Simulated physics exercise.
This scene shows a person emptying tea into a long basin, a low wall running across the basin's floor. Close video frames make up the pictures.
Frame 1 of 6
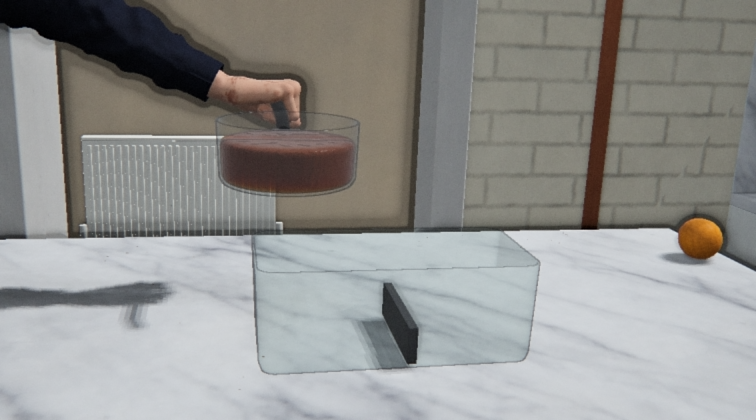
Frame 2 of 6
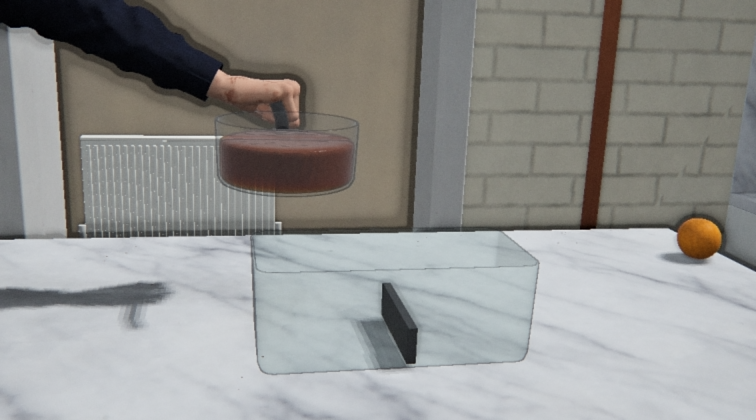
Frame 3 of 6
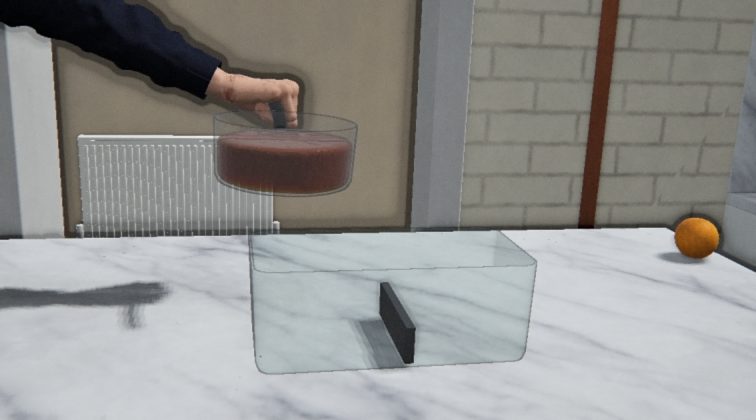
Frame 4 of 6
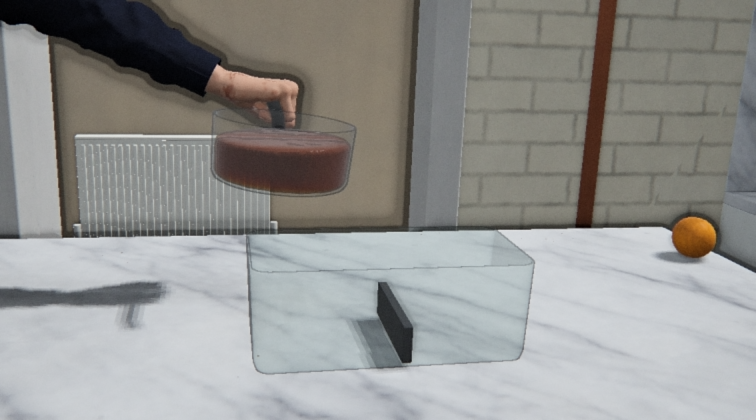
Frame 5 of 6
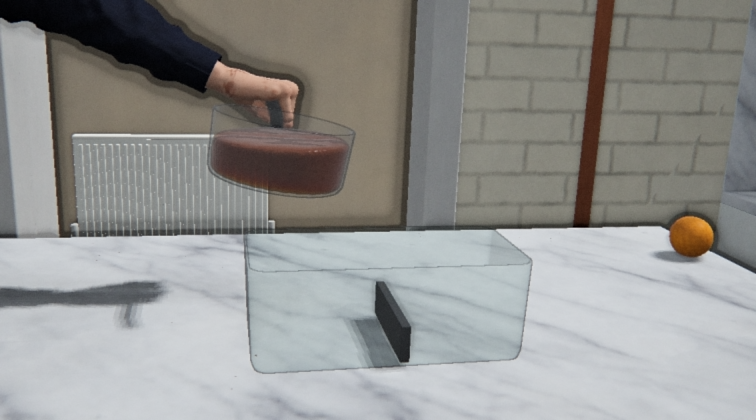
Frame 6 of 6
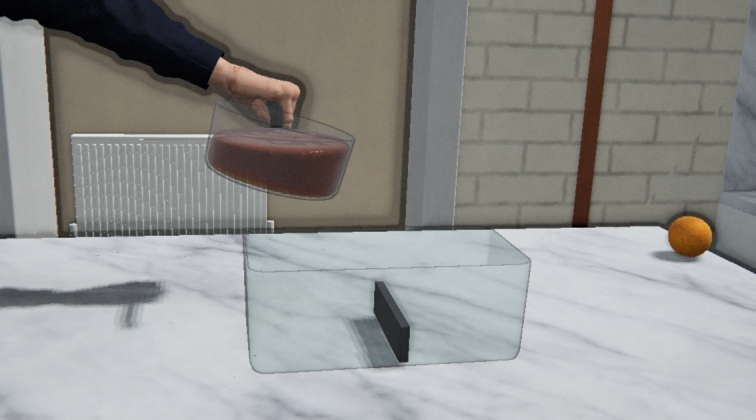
In a room with a beige wall panel, a white radiator and pale brickwork, a marble-patterned tabletop is seen from slightly above its front edge. A hand in a dark sleeve holds a clear round container of reddish-brown tea above a long transparent basin with a low black wall inside, an orange at right. The container gradually tilts down to the right, while the view drifts very slightly.
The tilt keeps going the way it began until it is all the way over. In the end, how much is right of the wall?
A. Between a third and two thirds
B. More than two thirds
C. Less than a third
(A) Between a third and two thirds.
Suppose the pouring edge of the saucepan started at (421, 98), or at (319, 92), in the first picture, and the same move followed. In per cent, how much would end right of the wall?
Roughly 95 % the first time and roughly 5 % the second.
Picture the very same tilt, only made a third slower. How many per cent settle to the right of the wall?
I'd say close to 50 %.
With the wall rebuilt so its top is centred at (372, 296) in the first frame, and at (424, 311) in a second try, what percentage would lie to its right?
About 70 per cent, then about 10 per cent.
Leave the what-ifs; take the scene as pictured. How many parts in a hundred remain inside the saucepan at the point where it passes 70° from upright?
Around 50 in a hundred has not poured out yet.
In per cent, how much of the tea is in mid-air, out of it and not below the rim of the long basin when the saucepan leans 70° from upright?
Roughly 35 percent.
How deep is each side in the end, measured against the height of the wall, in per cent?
Near 40 in a hundred to the left, 40 to the right.
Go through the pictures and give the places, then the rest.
The first picture shows tilt 0°; pouring edge (358, 123); surface from (219, 139) to (354, 139); the long basin's rim runs from (254, 252) to (519, 247); the wall's top is at (400, 305).
The second picture shows tilt 1°; pouring edge (357, 124); surface from (218, 139) to (353, 140).
The third picture shows tilt 2°; pouring edge (356, 126); surface from (216, 138) to (351, 141).
The fourth picture shows tilt 5°; pouring edge (354, 129); surface from (215, 137) to (350, 141).
The fifth picture shows tilt 9°; pouring edge (353, 133); surface from (212, 136) to (348, 141).
The sixth picture shows tilt 14°; pouring edge (353, 139); surface from (211, 137) to (349, 141).
A moment on, the saucepan is tipped part way and 51 per cent is still to pour, 6 is left of the wall and 10 right of it.
Next, the saucepan is tipped right over and 9 per cent is still to pour, 42 is left of the wall and 42 right of it.
Then the saucepan is tipped right over and 1 per cent is still to pour, 57 is left of the wall and 42 right of it.
Later the saucepan is tipped right over and 0 per cent is still to pour, 58 is left of the wall and 42 right of it.
In the end 58 per cent lies left of the wall, 42 right of it and 0 outside.
